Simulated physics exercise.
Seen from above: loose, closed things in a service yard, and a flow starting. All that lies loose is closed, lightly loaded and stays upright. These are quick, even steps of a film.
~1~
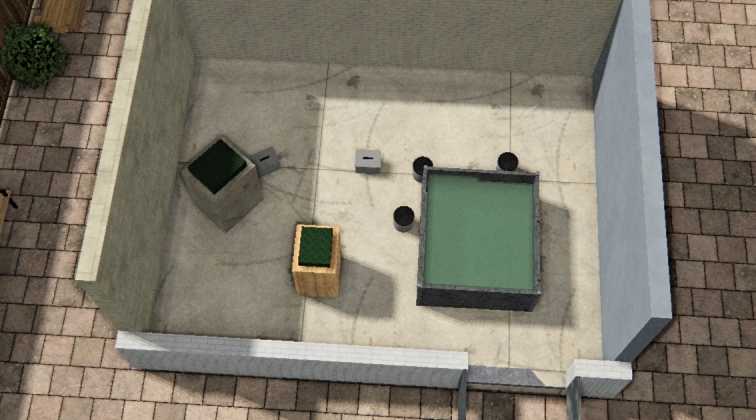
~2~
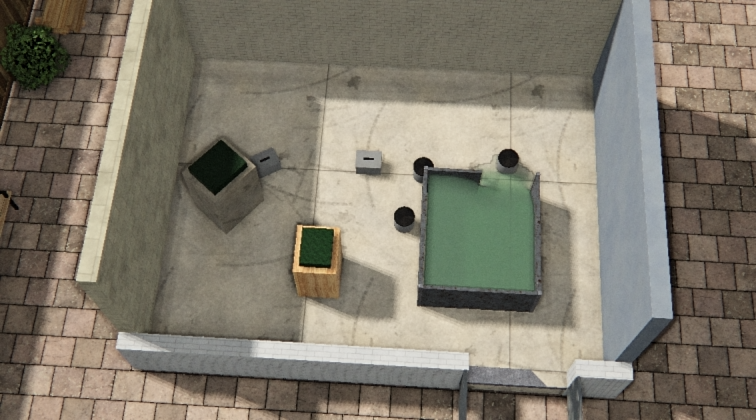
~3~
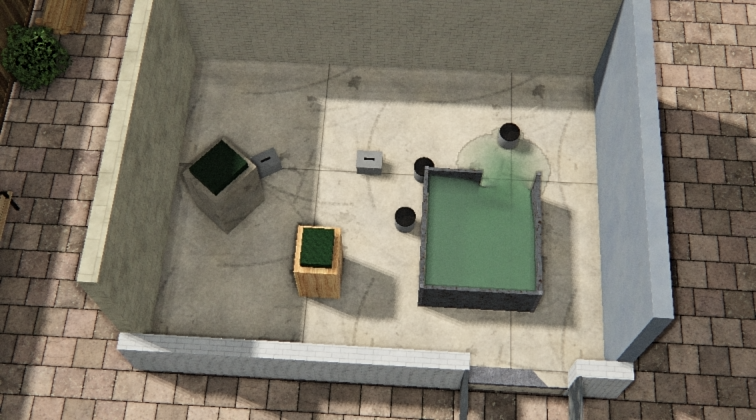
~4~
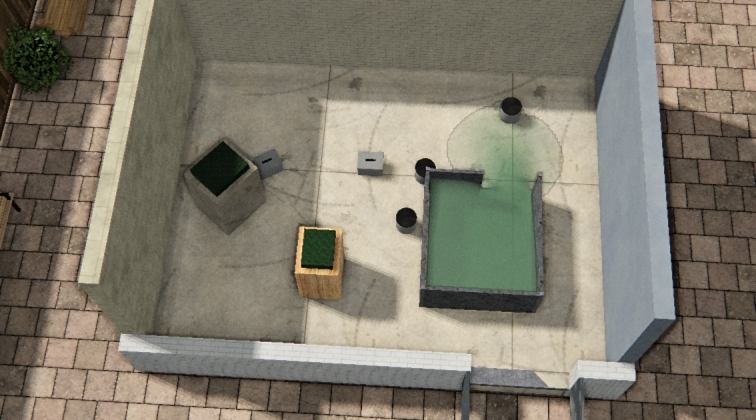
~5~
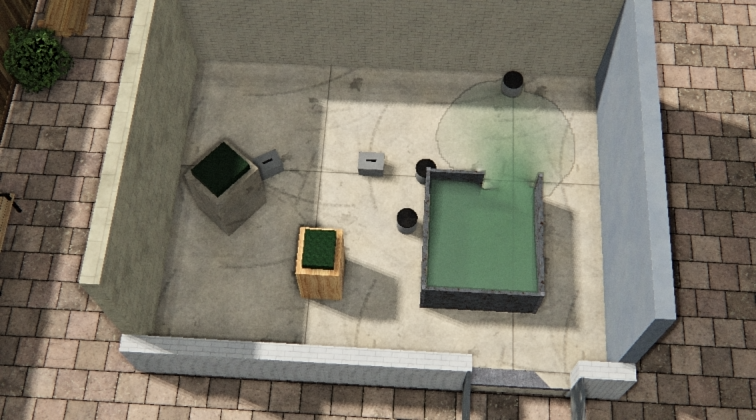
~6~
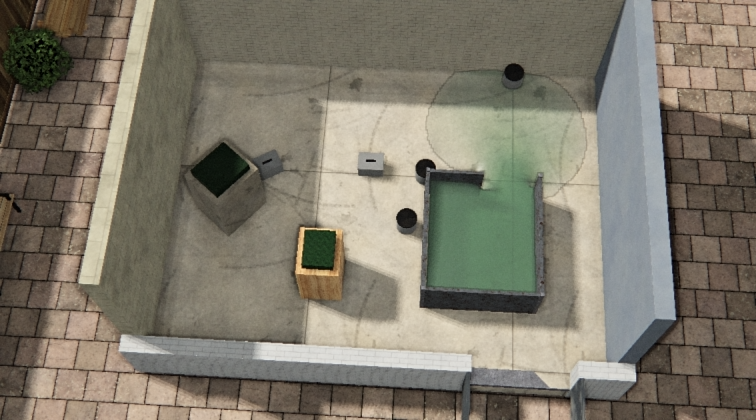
In a walled yard seen from above, greenish water poured through a gap in the back of a dark-walled tank and spread across the floor, pushing one small black pail back toward the rear wall.
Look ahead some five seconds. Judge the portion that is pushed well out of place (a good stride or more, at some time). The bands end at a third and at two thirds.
That comes to less than a third.
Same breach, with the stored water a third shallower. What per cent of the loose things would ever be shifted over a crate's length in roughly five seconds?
I make it 20 per cent.
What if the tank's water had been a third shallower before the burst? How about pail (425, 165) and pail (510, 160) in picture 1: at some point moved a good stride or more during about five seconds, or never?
In that order: No, yes.
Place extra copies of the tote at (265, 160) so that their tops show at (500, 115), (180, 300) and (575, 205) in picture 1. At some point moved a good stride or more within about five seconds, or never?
In that order: Swept aside, not that far, shifted that much.
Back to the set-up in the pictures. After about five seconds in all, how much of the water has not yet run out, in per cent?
Near 98 in a hundred.
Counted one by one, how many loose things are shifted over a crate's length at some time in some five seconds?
I count 1.
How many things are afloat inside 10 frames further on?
That makes 1.
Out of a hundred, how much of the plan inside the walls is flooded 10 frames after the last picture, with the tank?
Near 35 in a hundred.
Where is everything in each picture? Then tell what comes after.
The first frame shows a pail at (508, 161) rests on the ground; a tote at (265, 159) rests on the ground; 0 of 5 have shifted.
The second frame shows a pail at (509, 158), on the bottom, close to its start; a tote at (265, 159), on the bottom; 1 of 5 have shifted.
The third frame shows a pail at (510, 131), on the bottom, a stride from its start; a tote at (266, 160), on the bottom; 1 of 5 have shifted.
The fourth frame shows a pail at (512, 106), on the bottom, a stride from its start; a tote at (267, 161), on the bottom; 1 of 5 have shifted.
The fifth frame shows a pail at (514, 79), on the bottom, a stride from its start; a tote at (268, 161), on the bottom; 1 of 5 have shifted.
The sixth frame shows a pail at (514, 72), afloat, far from its start; a tote at (267, 162), on the bottom; 1 of 5 have shifted.
A moment on, 1 of 5 are well off their spots; 1 afloat.
Next, 1 of 5 are well off their spots; 1 afloat.
Later, 1 of 5 are well off their spots; 1 afloat.
In the end, 1 of 5 are well off their spots, and 1 have been at some point; 1 afloat.
